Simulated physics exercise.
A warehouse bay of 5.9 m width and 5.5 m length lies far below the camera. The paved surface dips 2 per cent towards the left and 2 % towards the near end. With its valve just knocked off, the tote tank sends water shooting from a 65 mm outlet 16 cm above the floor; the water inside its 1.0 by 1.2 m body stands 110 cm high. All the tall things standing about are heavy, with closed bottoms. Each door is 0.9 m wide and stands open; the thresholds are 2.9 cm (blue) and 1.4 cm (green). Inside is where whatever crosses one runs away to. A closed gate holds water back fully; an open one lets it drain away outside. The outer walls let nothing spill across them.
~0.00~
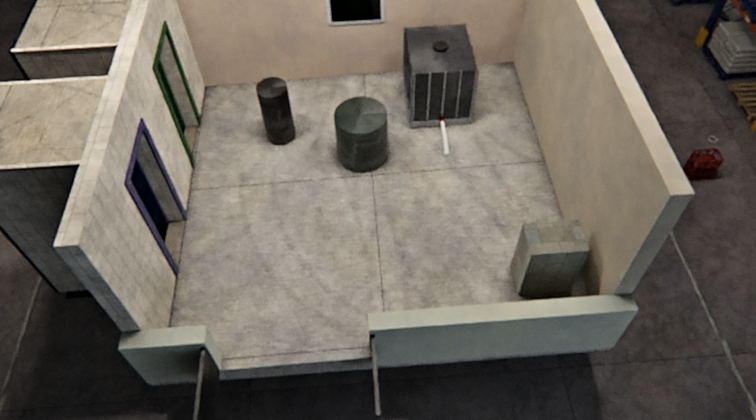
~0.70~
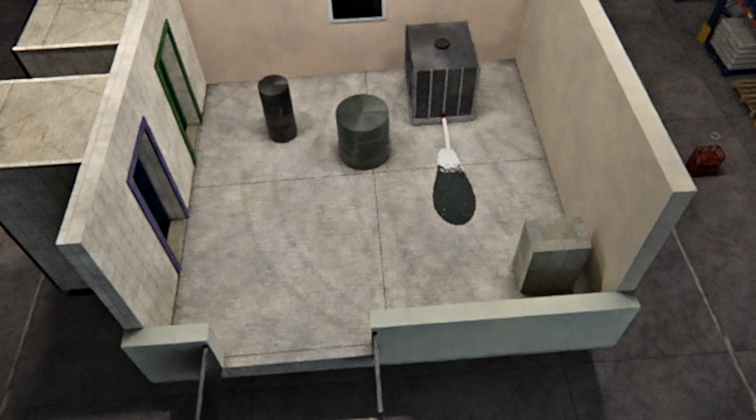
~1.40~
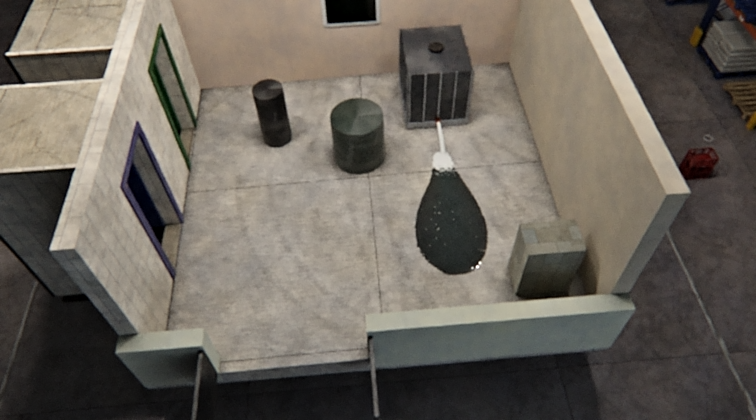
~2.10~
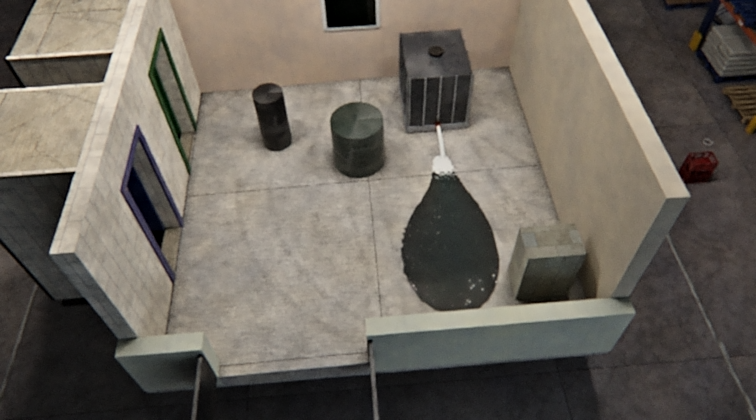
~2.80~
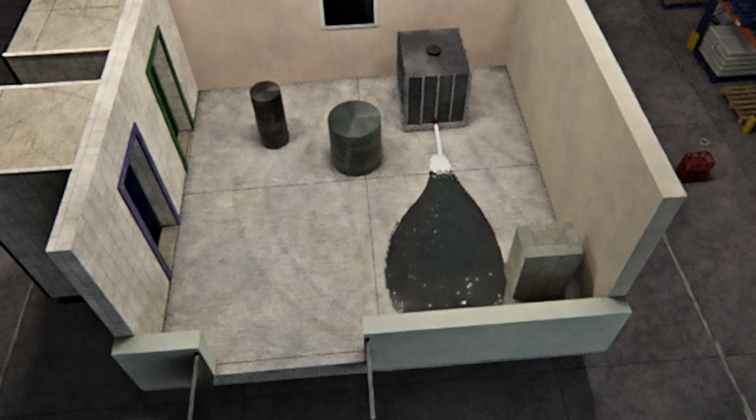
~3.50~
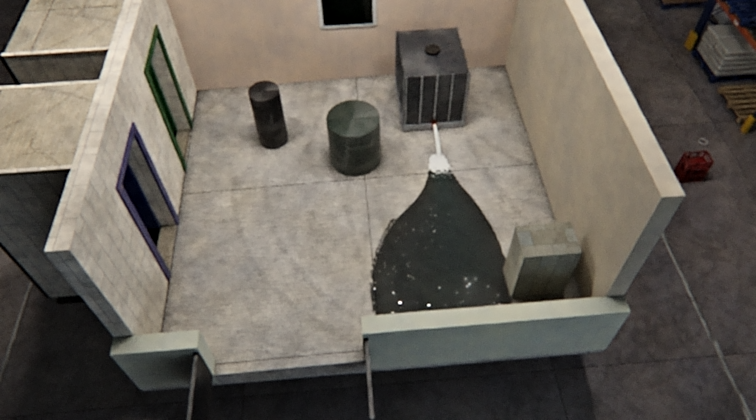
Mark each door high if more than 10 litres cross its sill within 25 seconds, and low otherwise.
Blue door - low. Green door - low.
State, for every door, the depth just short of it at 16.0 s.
Depth (cm) - blue: 1.0, green: 0.0.
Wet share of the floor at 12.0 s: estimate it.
Wet share: Near 25 %.
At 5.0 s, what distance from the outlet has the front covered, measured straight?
I'd say close to 4.4 m.
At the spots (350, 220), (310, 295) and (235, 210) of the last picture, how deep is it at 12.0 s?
In turn they read 0.0, 0.8 and 0.0 centimetres.
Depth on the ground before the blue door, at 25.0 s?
Roughly 2.0 centimetres.
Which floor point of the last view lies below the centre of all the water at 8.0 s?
Roughly (415, 292) in the last view.
After 5.0 s water covers 15 % of the floor and is deepest (4 cm) near (450, 336); blue door not reached, green door not reached.
After 8.0 s water covers 20 % of the floor and is deepest (4 cm) near (450, 336); blue door not reached, green door not reached.
After 12.0 s water covers 25 % of the floor and is deepest (4 cm) near (157, 363); blue door not reached, green door not reached.
After 16.0 s water covers 30 % of the floor and is deepest (5 cm) near (157, 363); blue door 1.1 cm at the sill, 0 L in, green door not reached.
After 25.0 s water covers 30 % of the floor and is deepest (6 cm) near (157, 363); blue door 2.2 cm at the sill, 0 L in, green door not reached.
